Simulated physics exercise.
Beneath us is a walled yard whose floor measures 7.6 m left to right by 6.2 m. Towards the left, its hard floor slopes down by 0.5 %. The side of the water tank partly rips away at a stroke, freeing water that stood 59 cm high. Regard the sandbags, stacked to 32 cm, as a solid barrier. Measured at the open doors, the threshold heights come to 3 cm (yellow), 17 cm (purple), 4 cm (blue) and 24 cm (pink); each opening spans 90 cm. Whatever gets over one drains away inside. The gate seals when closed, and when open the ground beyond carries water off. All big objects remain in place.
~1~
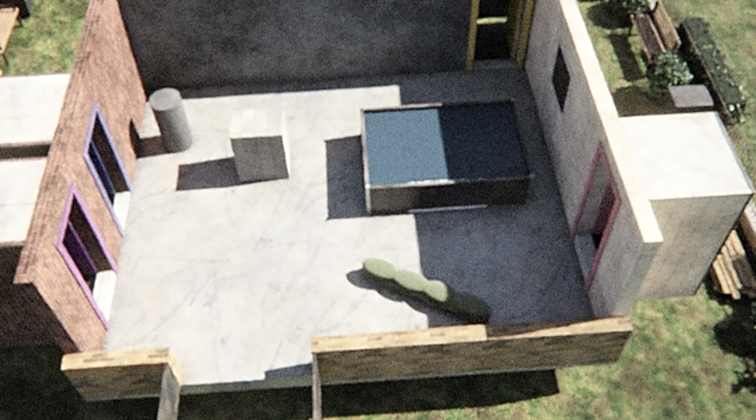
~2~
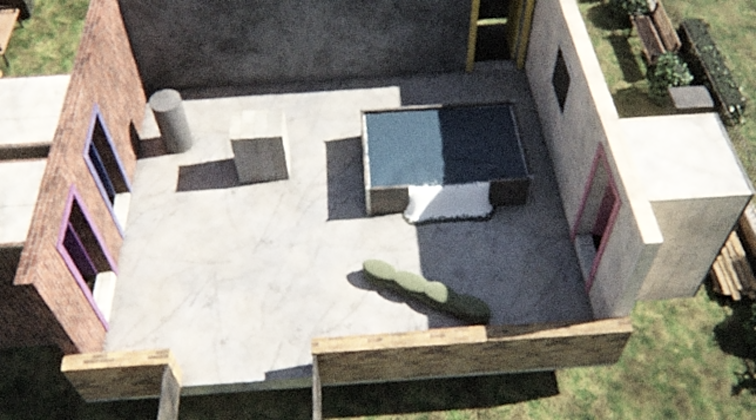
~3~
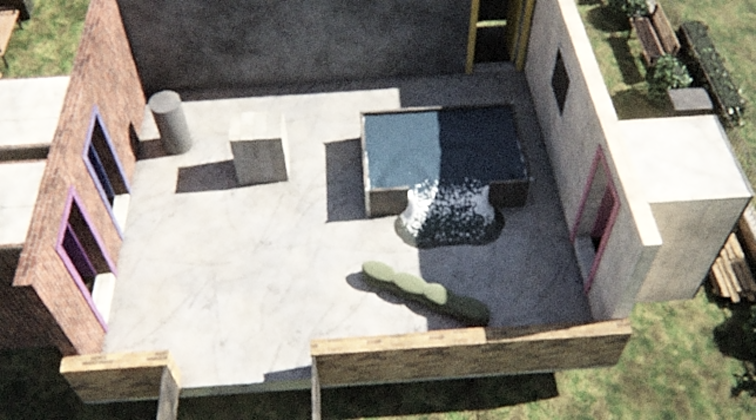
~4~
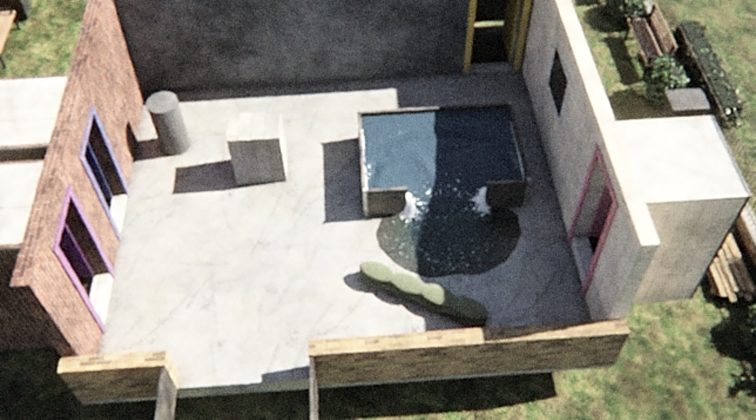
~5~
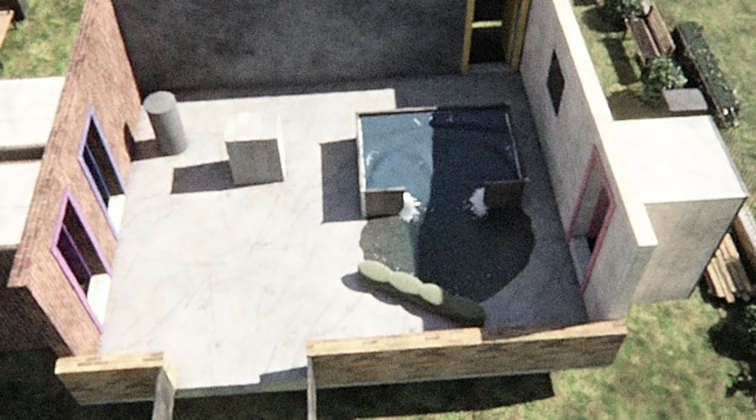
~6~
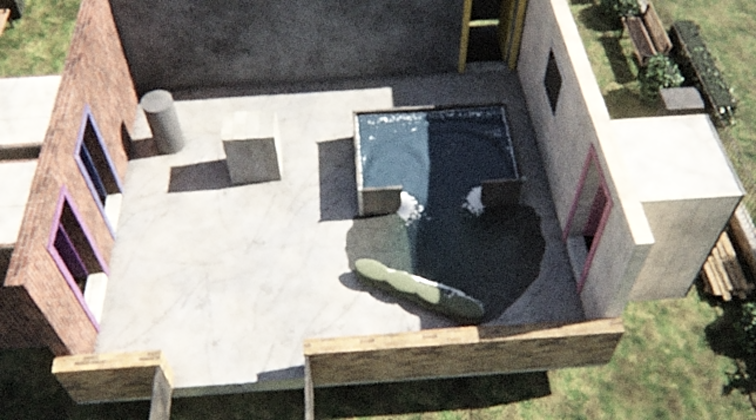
Water burst through the near side of a raised tank in a walled yard, foamed onto the pale floor, then spread into a wide dark pool that reached around the green sandbags.
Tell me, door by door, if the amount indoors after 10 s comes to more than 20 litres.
One by one: Yellow door: Tops the amount; purple door: Falls short; blue door: Tops the amount; pink door: Falls short.
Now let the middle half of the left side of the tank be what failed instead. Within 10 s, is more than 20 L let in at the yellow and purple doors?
Yellow short, purple short.
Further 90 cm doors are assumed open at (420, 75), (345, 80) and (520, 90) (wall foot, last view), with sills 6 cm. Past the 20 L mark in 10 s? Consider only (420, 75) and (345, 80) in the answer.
Well, the first one ends up on the low side, the second one on the low side.
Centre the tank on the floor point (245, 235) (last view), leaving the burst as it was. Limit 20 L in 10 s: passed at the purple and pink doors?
Purple: Within limit; pink: Within limit.
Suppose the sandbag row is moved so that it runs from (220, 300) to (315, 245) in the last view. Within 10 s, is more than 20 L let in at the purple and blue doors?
Well, the purple one ends up within bounds and the blue one ends up within bounds.
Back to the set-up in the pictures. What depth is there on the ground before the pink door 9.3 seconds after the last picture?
About 8.5 cm deep.
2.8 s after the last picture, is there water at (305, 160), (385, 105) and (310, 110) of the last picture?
First spot submerged, second not yet wet, third not yet wet.
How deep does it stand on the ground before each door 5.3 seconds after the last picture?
Centimetres: Yellow 12 / purple 11 / blue 7 / pink 16.
Then, 0.7 s after the last picture water covers 15 % of the floor and is deepest (42 cm) near (430, 292); yellow door not reached, purple door not reached, blue door not reached, pink door 4 cm at the sill, 0 L in.
Then, 1.5 s after the last picture water covers 25 % of the floor and is deepest (46 cm) near (591, 342); yellow door not reached, purple door not reached, blue door not reached, pink door 17 cm at the sill, 0 L in.
Then, 2.8 s after the last picture water covers 45 % of the floor and is deepest (28 cm) near (558, 303); yellow door not reached, purple door not reached, blue door not reached, pink door 26 cm at the sill, 6 L in.
Then, 5.3 s after the last picture water covers 75 % of the floor and is deepest (18 cm) near (556, 344); yellow door 12 cm at the sill, 107 L in, purple door 11 cm at the sill, 0 L in, blue door 7 cm at the sill, 9 L in, pink door 16 cm at the sill, 9 L in.
Then, 9.3 s after the last picture water covers 90 % of the floor and is deepest (12 cm) near (430, 292); yellow door 9 cm at the sill, 259 L in, purple door 8 cm at the sill, 0 L in, blue door 8 cm at the sill, 58 L in, pink door 9 cm at the sill, 9 L in.
